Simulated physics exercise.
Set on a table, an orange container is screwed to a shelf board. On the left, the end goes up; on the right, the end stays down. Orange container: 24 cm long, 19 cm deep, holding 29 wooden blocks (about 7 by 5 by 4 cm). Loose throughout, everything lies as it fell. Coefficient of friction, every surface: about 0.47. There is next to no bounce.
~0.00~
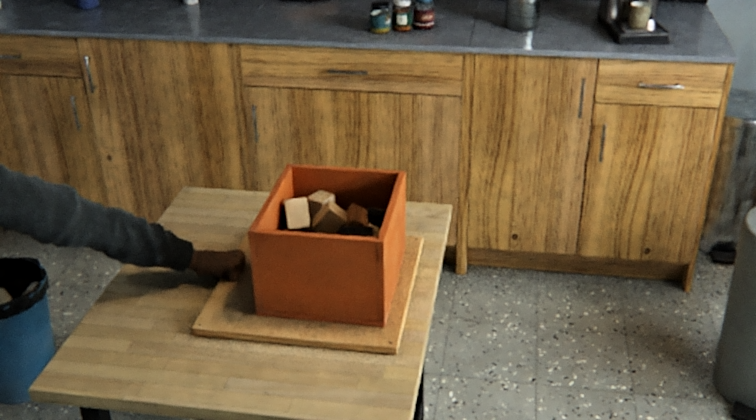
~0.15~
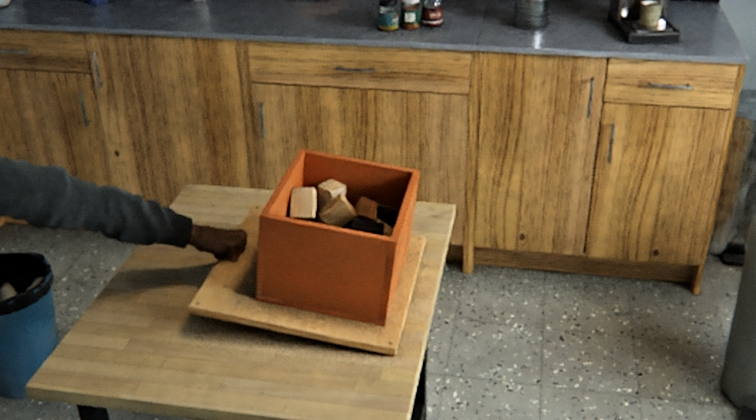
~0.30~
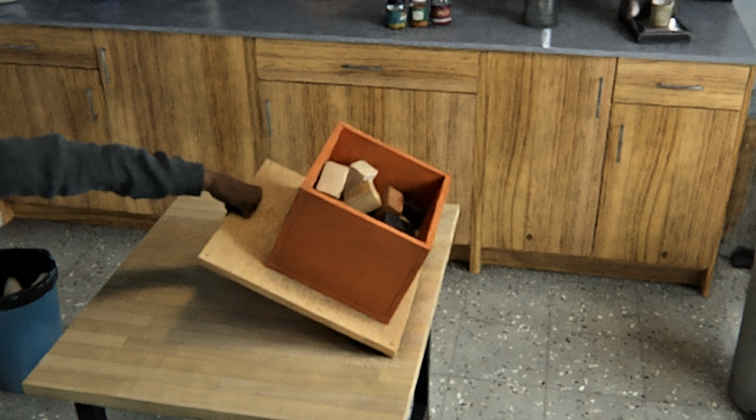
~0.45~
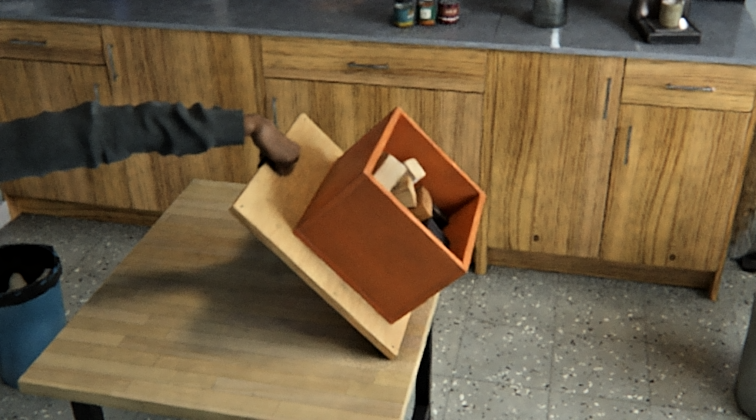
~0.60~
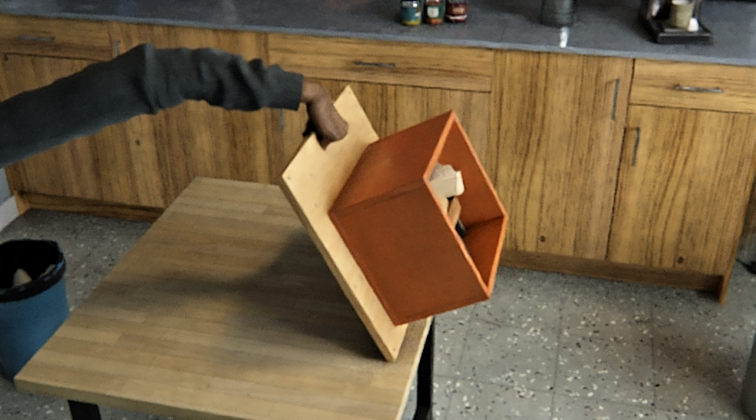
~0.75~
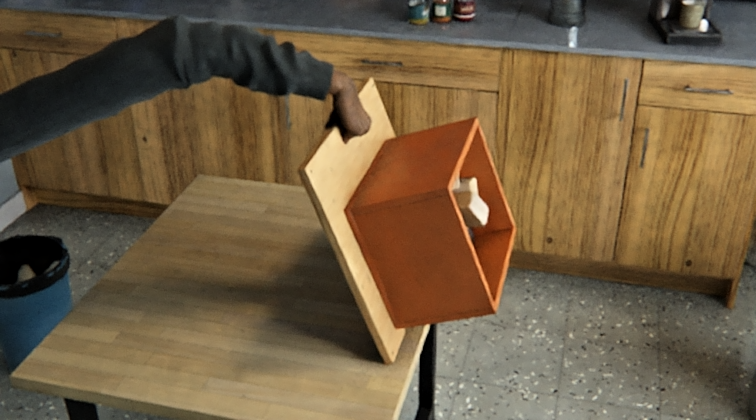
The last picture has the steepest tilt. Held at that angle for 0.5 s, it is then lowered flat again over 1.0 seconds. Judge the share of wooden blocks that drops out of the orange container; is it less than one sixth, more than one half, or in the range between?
The share is less than one sixth.
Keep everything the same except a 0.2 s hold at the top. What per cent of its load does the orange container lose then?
In that case the orange container sheds 0 percent of its load.
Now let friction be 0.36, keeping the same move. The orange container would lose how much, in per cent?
Then the orange container sheds 0 per cent of its load.
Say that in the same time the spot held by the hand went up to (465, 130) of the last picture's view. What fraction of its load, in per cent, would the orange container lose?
Orange container 60%.
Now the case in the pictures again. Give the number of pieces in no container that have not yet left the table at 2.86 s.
About 0.
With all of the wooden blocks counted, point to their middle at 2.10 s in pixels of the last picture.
Roughly at (343, 255).
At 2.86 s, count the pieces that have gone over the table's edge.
Roughly 0.
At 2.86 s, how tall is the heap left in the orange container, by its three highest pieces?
14 cm or thereabouts.
After 1.09 s, tilt 69°; orange container 29 in, 0 out.
After 1.51 s, tilt 57°; orange container 29 in, 0 out.
After 2.10 s, tilt 4°; orange container 29 in, 0 out.
Final count (at 2.86 s), orange container 29 in, 0 out. Asked share, 0 of 29, 0 per cent.
